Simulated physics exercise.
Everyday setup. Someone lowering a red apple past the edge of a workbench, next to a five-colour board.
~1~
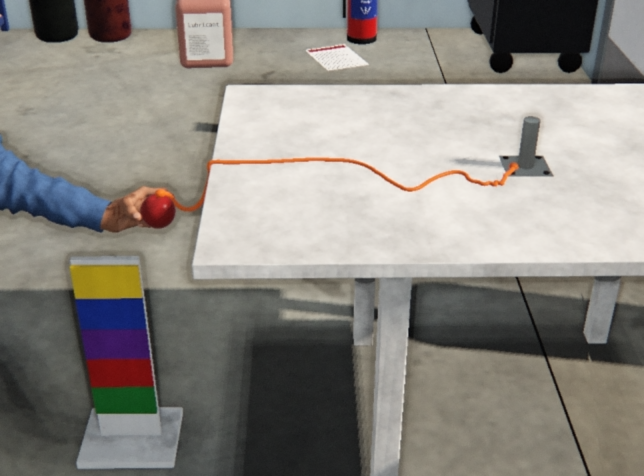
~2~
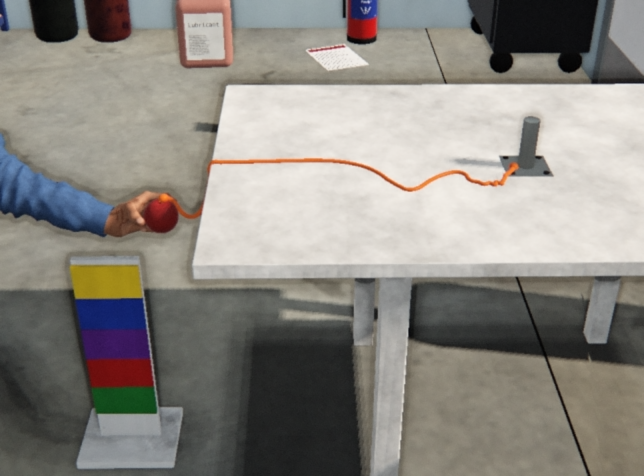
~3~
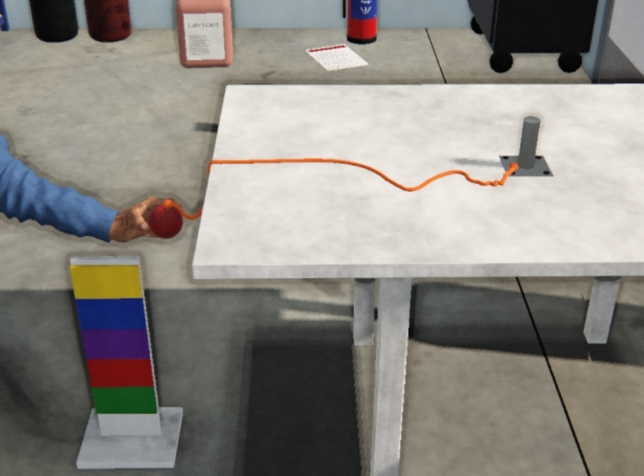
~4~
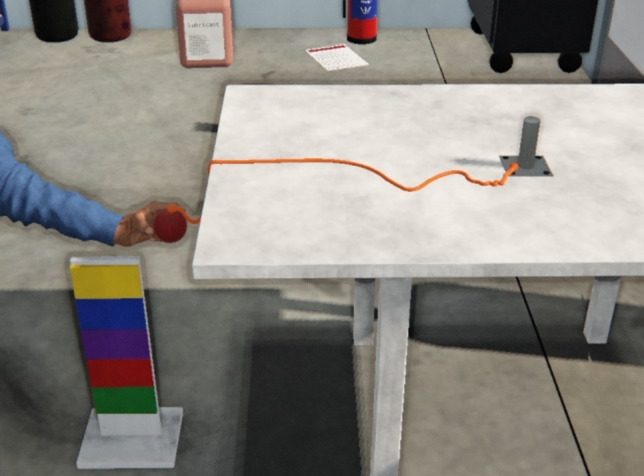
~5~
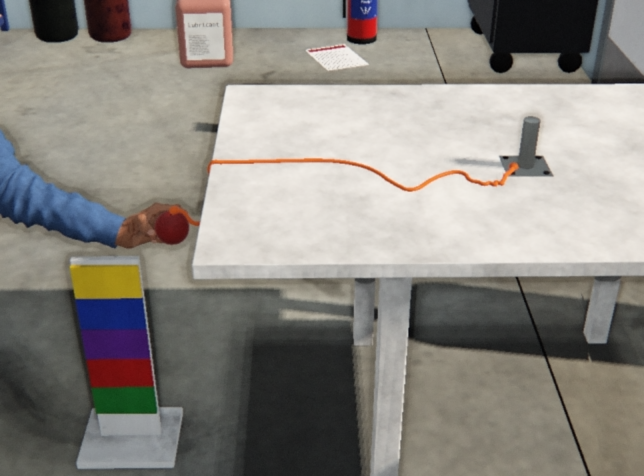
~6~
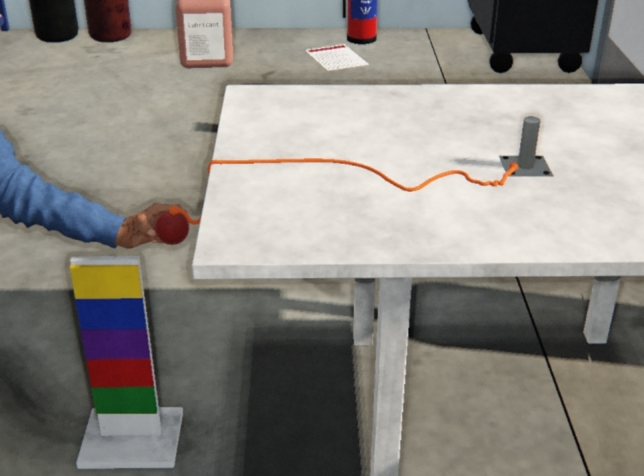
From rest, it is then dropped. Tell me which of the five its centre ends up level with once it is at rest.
Its centre ends up level with purple.
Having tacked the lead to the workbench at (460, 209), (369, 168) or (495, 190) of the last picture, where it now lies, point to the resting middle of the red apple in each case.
First try around (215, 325), second around (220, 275), third around (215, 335).
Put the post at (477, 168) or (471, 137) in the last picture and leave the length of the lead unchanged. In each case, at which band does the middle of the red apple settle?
It comes out red the first time and red the second time.
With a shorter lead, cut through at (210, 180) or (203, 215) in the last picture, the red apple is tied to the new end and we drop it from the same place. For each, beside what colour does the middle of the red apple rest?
First try: Yellow; second try: Blue.
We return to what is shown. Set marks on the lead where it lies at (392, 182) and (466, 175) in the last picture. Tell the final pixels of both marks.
At (323, 172), then (420, 169).
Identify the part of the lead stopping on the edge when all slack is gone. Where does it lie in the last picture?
You'll find it somewhere around (292, 161).
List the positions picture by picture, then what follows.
In the first frame, red apple (158, 211); yellow (106, 283); blue (111, 315); purple (116, 345); red (120, 374); green (124, 402).
In the second frame, red apple (161, 216); lead through (502, 184) (434, 179) (371, 170) (292, 161) (210, 175).
In the third frame, red apple (166, 222).
In the fourth frame, red apple (170, 226); lead through (502, 184) (434, 179) (371, 170) (292, 161) (211, 174).
In the fifth frame, red apple (172, 228).
In the sixth frame, red apple (172, 228); lead through (502, 184) (434, 179) (371, 170) (292, 161) (211, 174).
Soon after, apple near (206, 327); level with blue.
After that, apple near (225, 346); level with purple.
In the end, apple near (220, 348); level with purple. Its middle rests at the purple band.
